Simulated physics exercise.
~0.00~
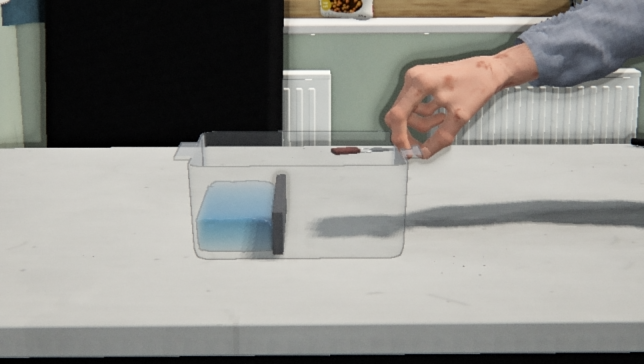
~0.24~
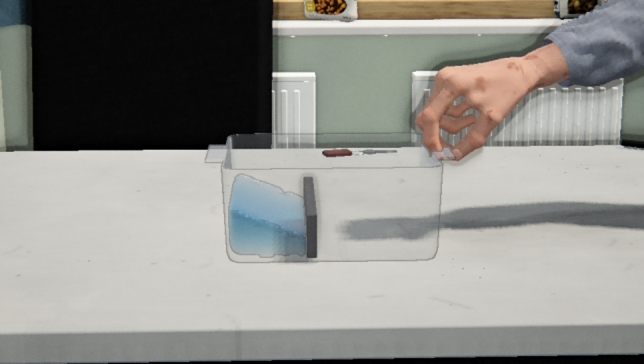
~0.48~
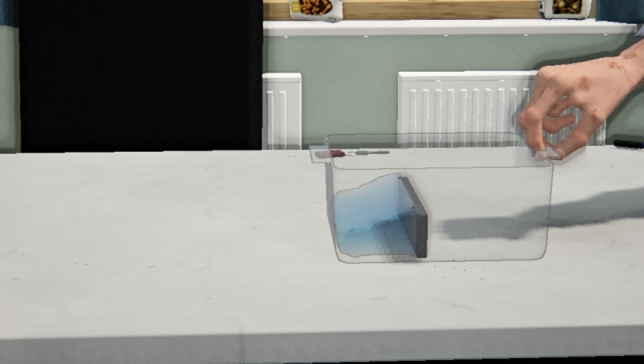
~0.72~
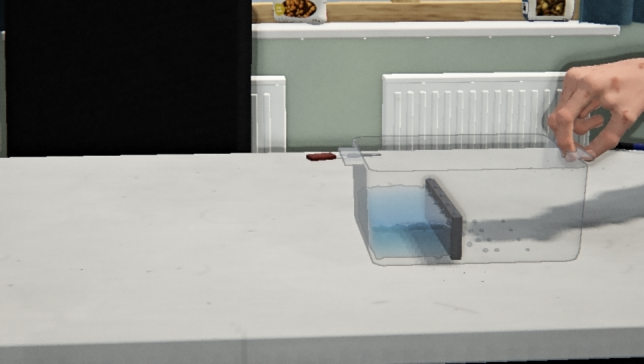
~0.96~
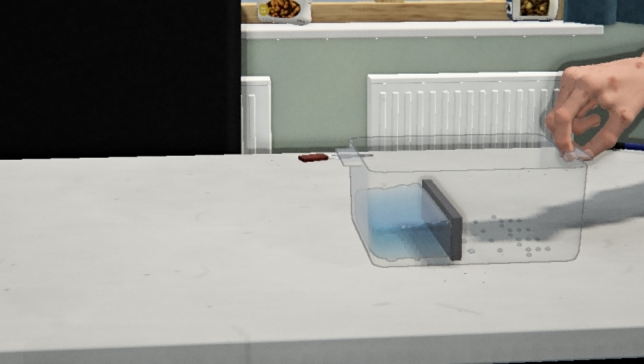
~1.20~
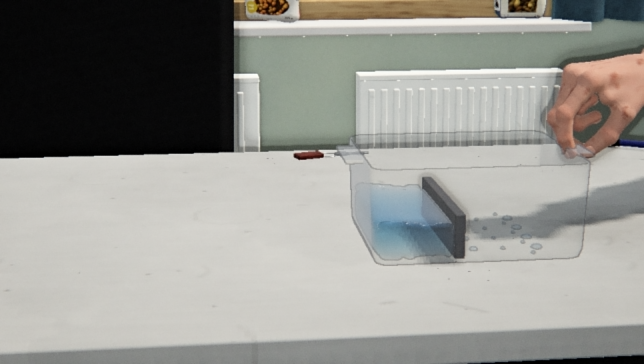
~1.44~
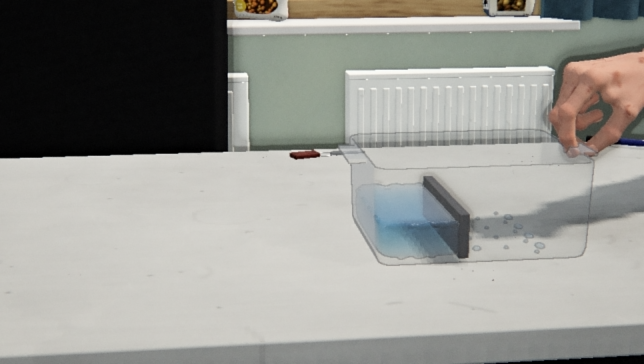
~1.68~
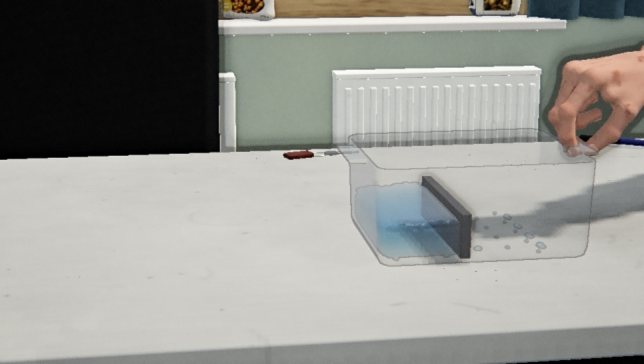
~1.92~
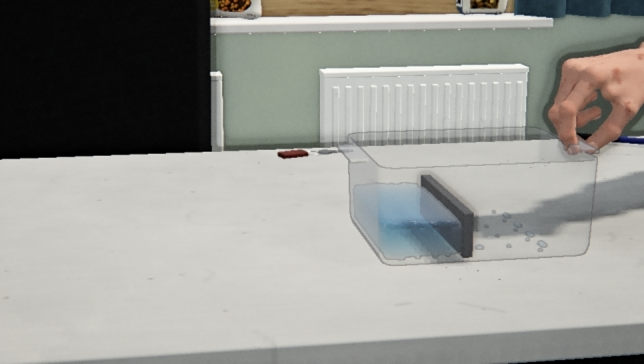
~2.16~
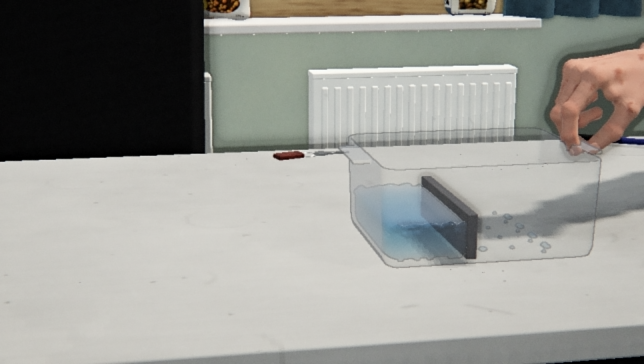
On a pale table top, a hand pulled a clear food box to the right in one go, making the blue water left of its dark divider slosh, and it stopped with a few drops on the dry side and most of the water still on the left.
